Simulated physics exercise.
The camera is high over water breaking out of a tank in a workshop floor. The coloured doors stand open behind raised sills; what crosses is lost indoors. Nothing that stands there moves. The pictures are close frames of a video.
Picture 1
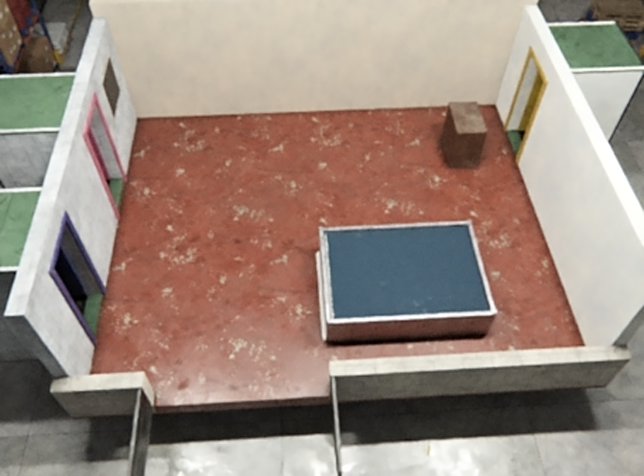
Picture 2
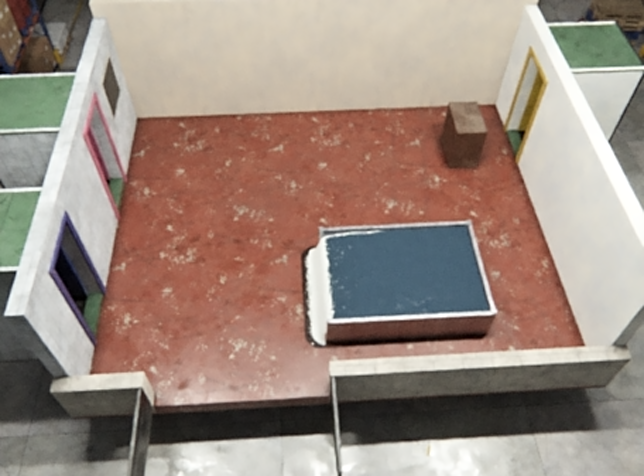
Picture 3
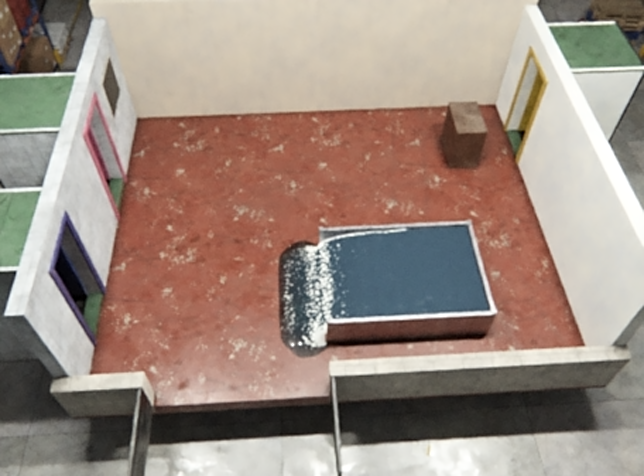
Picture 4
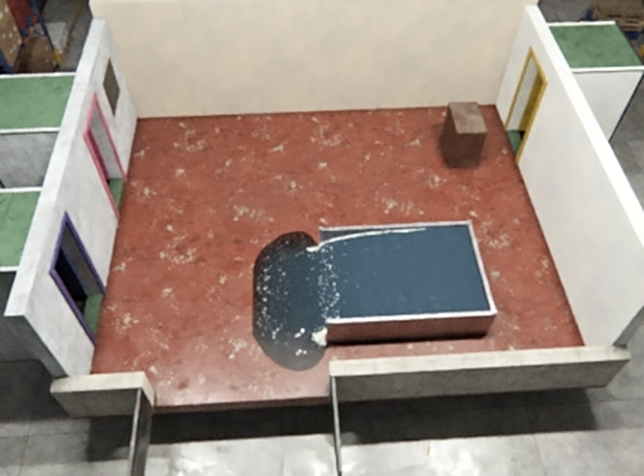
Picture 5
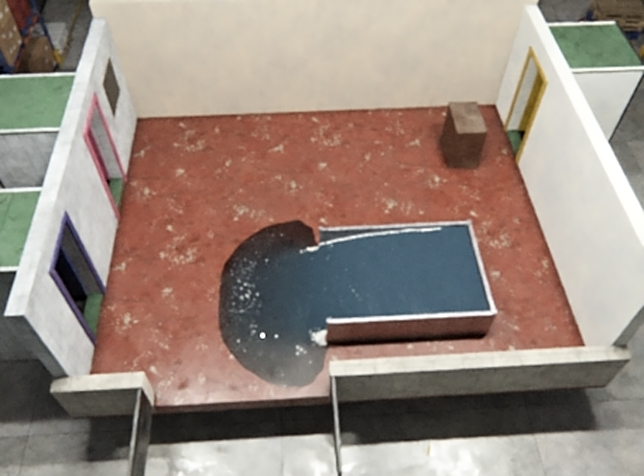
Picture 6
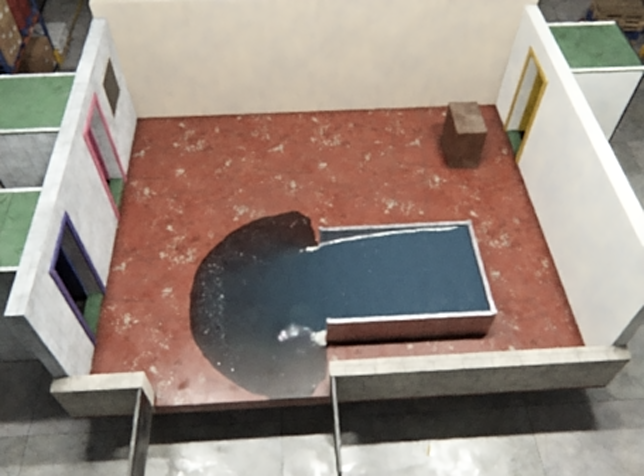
A workshop floor of mottled red inside low pale walls is seen from high above by a still camera. A white-rimmed tank of dark blue water sits right of centre near the front, with a brown box at the back right, pink and purple doorways on the left and a yellow one on the right. Water breaks out of the tank's left end in white froth, then spreads leftward across the floor in a widening, dark, rounded sheet.
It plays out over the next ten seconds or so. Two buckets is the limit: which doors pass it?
One by one: The blue door lets in a lot; the pink door admits no more than that; the yellow door admits no more than that.
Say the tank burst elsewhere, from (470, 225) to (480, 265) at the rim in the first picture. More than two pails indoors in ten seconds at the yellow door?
Yellow floods.
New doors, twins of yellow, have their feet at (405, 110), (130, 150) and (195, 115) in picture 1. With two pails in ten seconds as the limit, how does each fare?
One after the other: Holds, passes that mark, is over.
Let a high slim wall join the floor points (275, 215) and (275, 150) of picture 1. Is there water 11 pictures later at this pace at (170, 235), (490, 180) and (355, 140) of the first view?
One after the other: Wet, dry, no water.
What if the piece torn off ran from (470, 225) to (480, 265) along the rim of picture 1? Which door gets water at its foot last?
I say the pink-painted one.
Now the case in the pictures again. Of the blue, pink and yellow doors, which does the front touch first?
That is the blue door.
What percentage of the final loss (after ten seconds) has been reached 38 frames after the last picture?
Near 75 in a hundred.
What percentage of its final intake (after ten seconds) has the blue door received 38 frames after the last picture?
Roughly 100 per cent.
A moment on, water covers 30 % of the floor; the blue door wet at the sill, nothing in, the pink door not reached, the yellow door not reached.
Next, water covers 35 % of the floor; the blue door over two buckets in, the pink door wet at the sill, nothing in, the yellow door not reached.
Then, water covers 40 % of the floor; the blue door far over two buckets in, the pink door wet at the sill, nothing in, the yellow door not reached.
Later, water covers 50 % of the floor; the blue door far over two buckets in, the pink door wet at the sill, nothing in, the yellow door not reached.
In the end, water covers 75 % of the floor; the blue door far over two buckets in, the pink door wet at the sill, nothing in, the yellow door wet at the sill, nothing in.
